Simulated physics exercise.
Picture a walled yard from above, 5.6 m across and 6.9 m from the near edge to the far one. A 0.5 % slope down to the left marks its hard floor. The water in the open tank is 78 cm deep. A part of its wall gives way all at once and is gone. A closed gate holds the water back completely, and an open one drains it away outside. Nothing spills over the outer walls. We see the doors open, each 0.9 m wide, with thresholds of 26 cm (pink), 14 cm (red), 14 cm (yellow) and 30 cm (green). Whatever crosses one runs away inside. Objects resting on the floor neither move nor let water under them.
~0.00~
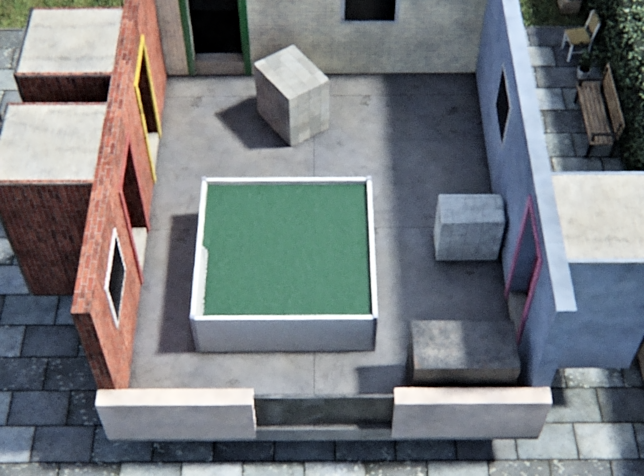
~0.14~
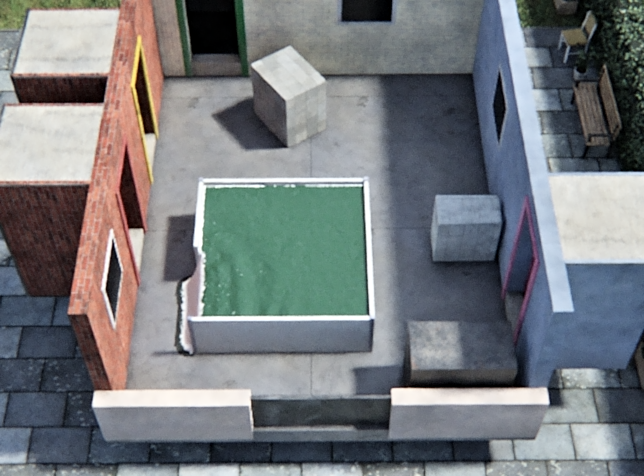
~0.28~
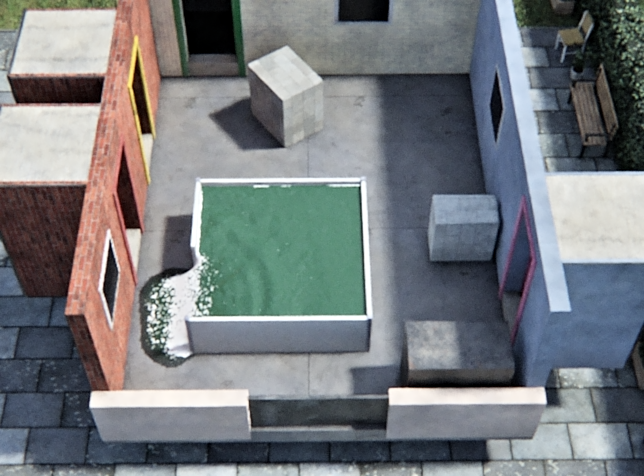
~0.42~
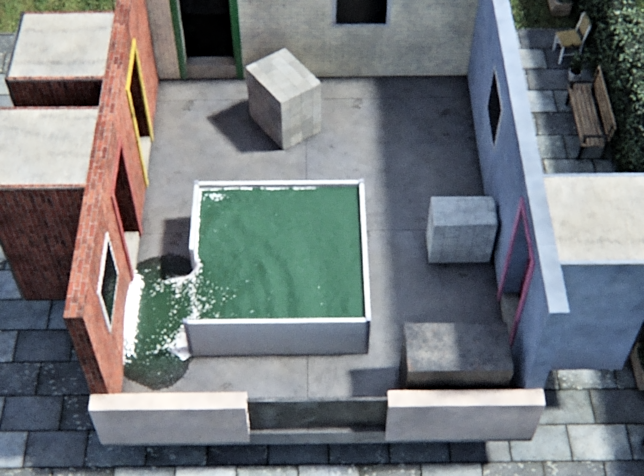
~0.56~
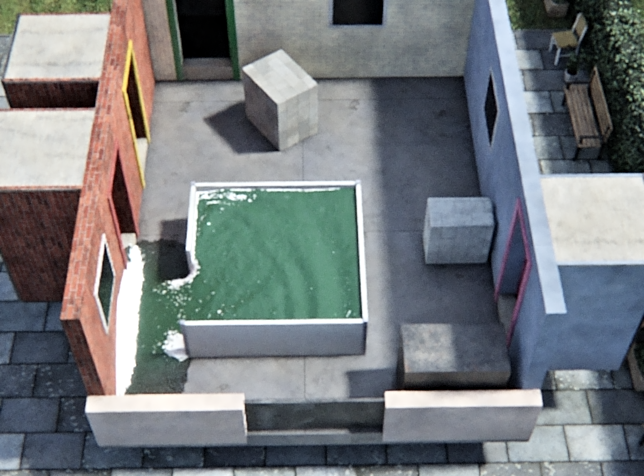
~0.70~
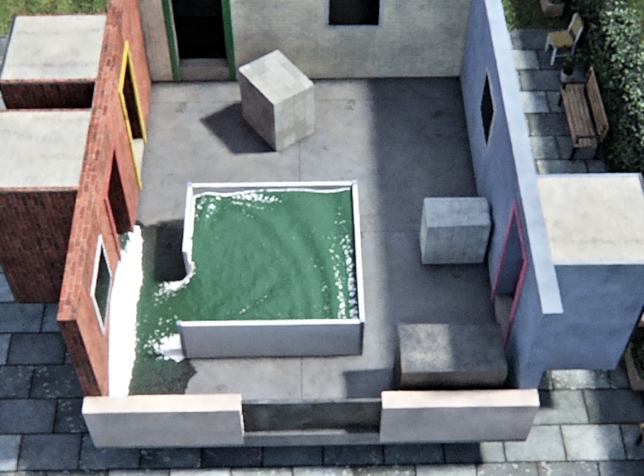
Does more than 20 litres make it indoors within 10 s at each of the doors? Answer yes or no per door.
Pink door, no; red door, yes; yellow door, no; green door, no.
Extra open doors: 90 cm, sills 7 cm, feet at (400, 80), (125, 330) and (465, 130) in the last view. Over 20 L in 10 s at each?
First doorway falls short, second gets there, third falls short.
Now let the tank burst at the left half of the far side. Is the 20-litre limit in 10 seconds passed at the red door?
Note: Red door, short of the mark.
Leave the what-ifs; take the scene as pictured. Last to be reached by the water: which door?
It would be the pink one.
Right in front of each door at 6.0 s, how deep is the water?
Pink 17 cm, red 15 cm, yellow 5 cm, green 21 cm.
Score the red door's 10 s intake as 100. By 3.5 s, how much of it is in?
Some 70 per cent by then.
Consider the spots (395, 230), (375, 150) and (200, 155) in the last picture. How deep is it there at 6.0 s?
Around 2 cm, 3 cm and 4 cm.
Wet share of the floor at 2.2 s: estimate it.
Covered: Roughly 40 per cent.
After 1.4 s water covers 20 % of the floor and is deepest (78 cm) near (114, 411); pink door not reached, red door 22 cm at the sill, 19 L in, yellow door 4 cm at the sill, 0 L in, green door not reached.
After 2.2 s water covers 40 % of the floor and is deepest (64 cm) near (114, 411); pink door not reached, red door 24 cm at the sill, 45 L in, yellow door 7 cm at the sill, 0 L in, green door not reached.
After 3.5 s water covers 60 % of the floor and is deepest (45 cm) near (392, 372); pink door 17 cm at the sill, 0 L in, red door 20 cm at the sill, 82 L in, yellow door 6 cm at the sill, 0 L in, green door 29 cm at the sill, 1 L in.
After 6.0 s water covers 90 % of the floor and is deepest (31 cm) near (305, 363); pink door 17 cm at the sill, 0 L in, red door 15 cm at the sill, 112 L in, yellow door 5 cm at the sill, 0 L in, green door 21 cm at the sill, 1 L in.
After 10.0 s water covers 100 % of the floor and is deepest (20 cm) near (113, 422); pink door 10 cm at the sill, 0 L in, red door 12 cm at the sill, 118 L in, yellow door 16 cm at the sill, 2 L in, green door 16 cm at the sill, 1 L in.
